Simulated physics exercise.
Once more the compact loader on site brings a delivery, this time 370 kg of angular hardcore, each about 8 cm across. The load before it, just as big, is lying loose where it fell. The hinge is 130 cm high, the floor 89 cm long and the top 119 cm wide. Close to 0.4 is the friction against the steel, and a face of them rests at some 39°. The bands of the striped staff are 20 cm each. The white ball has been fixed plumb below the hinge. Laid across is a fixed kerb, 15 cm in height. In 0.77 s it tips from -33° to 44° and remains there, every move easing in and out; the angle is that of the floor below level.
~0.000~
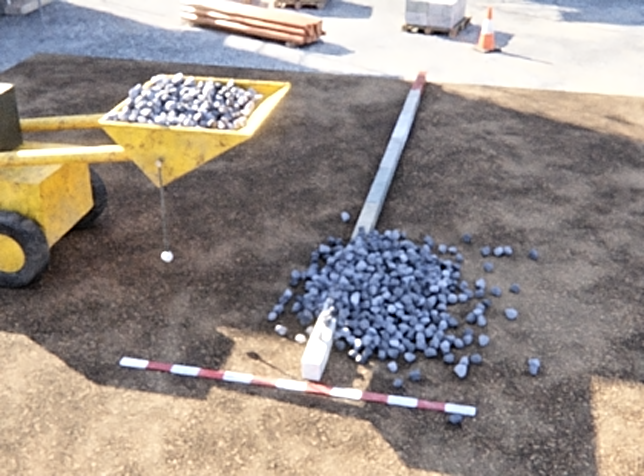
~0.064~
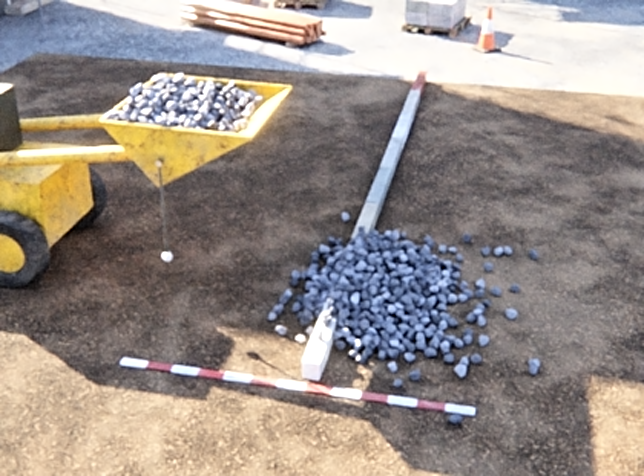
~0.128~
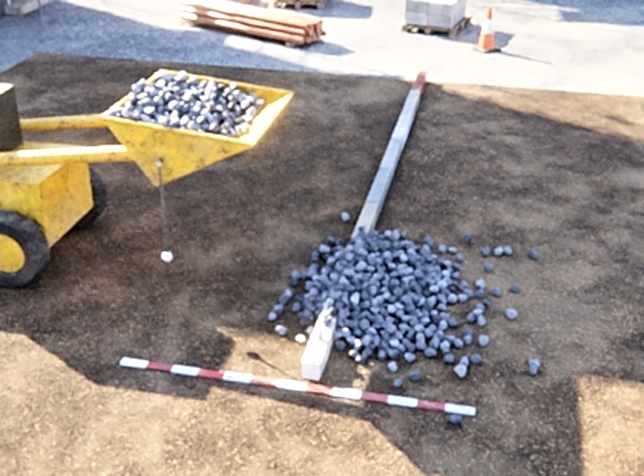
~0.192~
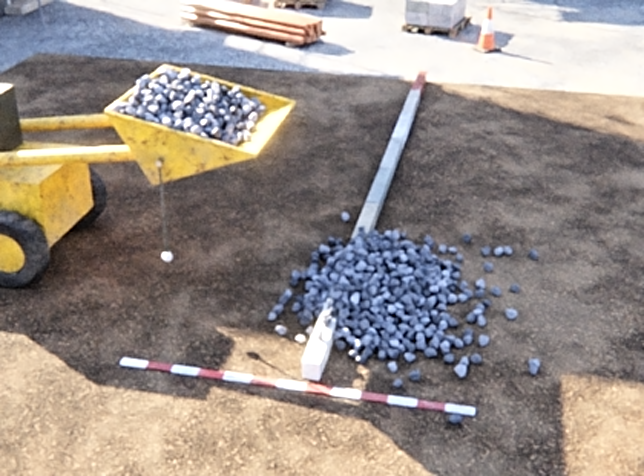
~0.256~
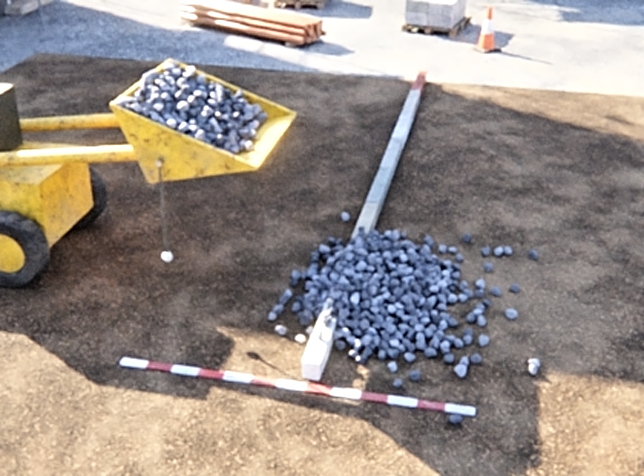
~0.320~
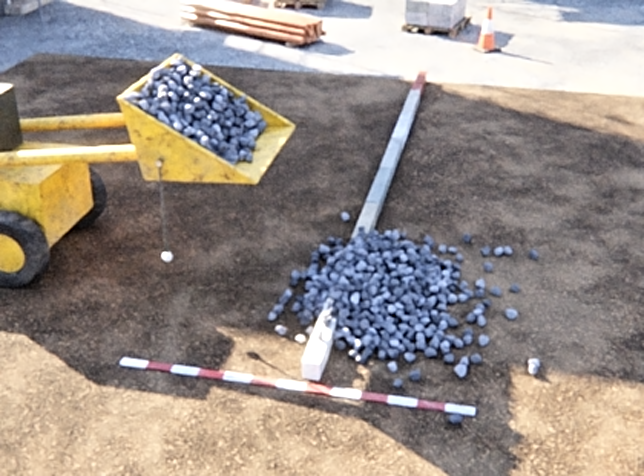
The yellow bucket of a compact loader, heaped with grey stones, begins tilted back at the left, beside a loose pile lying across a kerb. It slowly rotates forward, its front edge lowering toward level while the stones inside shift, and the pile on the ground stays put.
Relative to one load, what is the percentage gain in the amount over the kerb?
A gain of about 1 per cent.
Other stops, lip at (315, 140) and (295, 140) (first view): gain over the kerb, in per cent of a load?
Case one about 25 %, case two about 10 %.
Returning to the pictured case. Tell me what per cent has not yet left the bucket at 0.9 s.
It still holds about 80 per cent.
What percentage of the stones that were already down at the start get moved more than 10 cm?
Estimate: 0 %, roughly.
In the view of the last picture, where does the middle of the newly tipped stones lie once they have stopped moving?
The middle ends up near (293, 270).
After 0.6 s the floor is at 32°; in per cent of one load, 100 in the bucket, 18 on this side of the kerb, 82 over the kerb; the foremost stones are at (516, 294).
After 0.9 s the floor is at 44°; in per cent of one load, 82 in the bucket, 35 on this side of the kerb, 82 over the kerb; the foremost stones are at (516, 294).
After 1.2 s the floor is at 44°; in per cent of one load, 16 in the bucket, 101 on this side of the kerb, 82 over the kerb; the foremost stones are at (516, 294).
After 3.9 s the floor is at 44°; in per cent of one load, 0 in the bucket, 117 on this side of the kerb, 83 over the kerb; the foremost stones are at (516, 294). Net gain over the kerb, 1.
